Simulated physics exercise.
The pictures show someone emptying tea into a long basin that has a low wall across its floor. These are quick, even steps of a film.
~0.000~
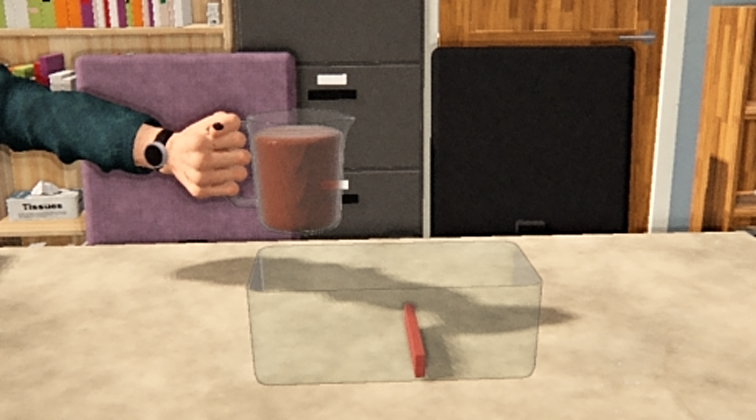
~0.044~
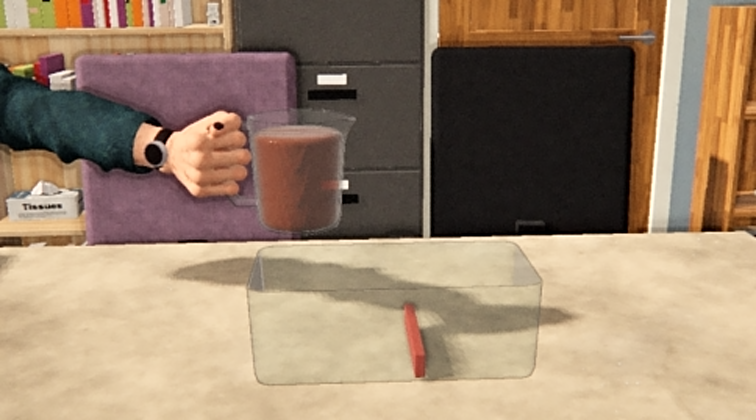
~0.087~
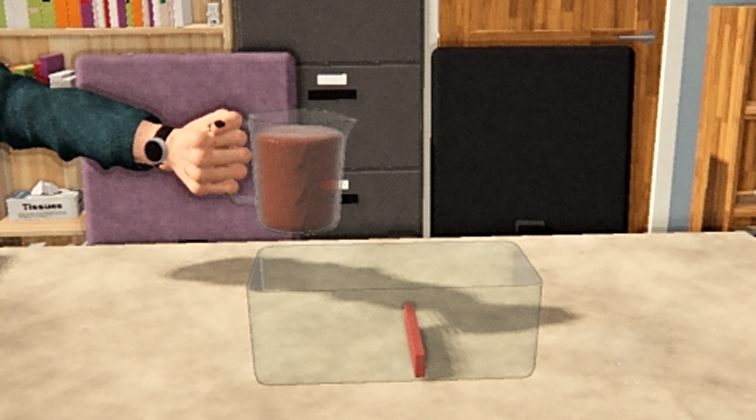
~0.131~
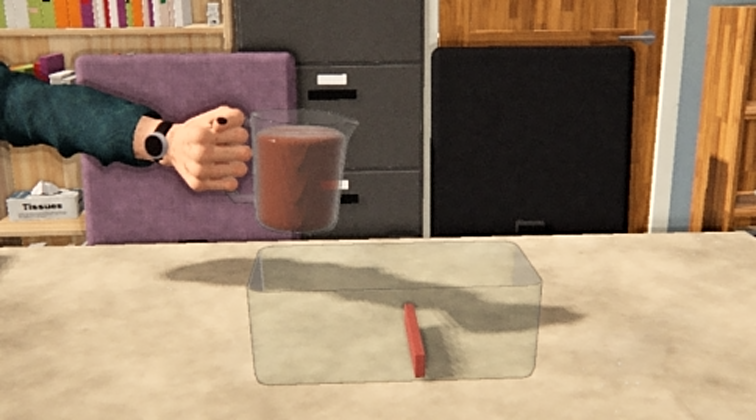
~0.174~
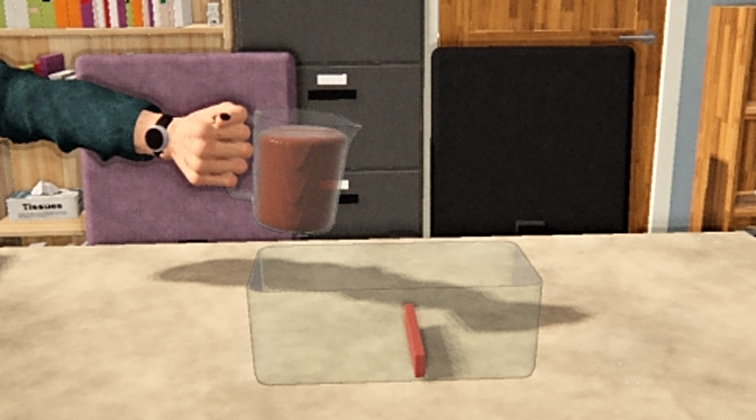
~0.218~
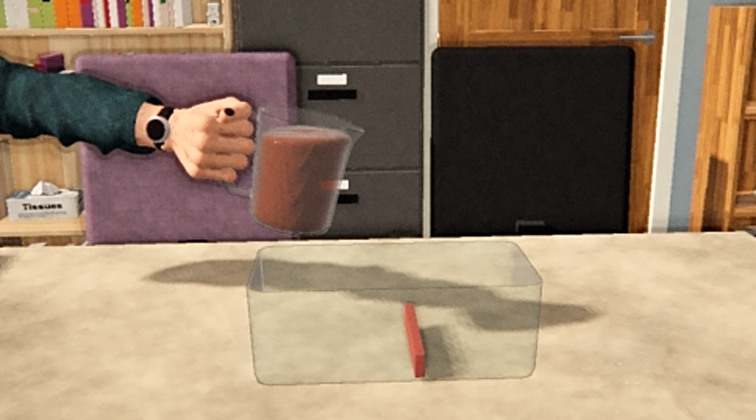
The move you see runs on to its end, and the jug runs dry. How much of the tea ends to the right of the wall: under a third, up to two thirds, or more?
It comes to between a third and two thirds.
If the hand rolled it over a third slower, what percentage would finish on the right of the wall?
It comes to 60 per cent or so.
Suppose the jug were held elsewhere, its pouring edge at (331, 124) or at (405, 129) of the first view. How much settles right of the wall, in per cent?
First some 25, then 75 per cent.
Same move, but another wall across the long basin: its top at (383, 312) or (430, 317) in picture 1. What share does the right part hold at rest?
The first gives 85 %, the second 20 %.
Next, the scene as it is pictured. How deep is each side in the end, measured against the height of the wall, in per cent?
Left about 40, right about 70.
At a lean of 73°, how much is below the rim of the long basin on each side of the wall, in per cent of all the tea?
Some 0 per cent left and 5 right.
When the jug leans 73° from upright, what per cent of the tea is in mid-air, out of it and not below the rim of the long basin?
Near 15 %.
A moment on, the jug is tipped part way and 77 per cent is still to pour, 1 is left of the wall and 6 right of it.
Next, the jug is tipped right over and 17 per cent is still to pour, 23 is left of the wall and 47 right of it.
Then the jug is tipped right over and 0 per cent is still to pour, 46 is left of the wall and 53 right of it.
Later the jug is tipped right over and 0 per cent is still to pour, 48 is left of the wall and 51 right of it.
At rest 48 per cent lies left of the wall, 51 right of it and 1 outside.
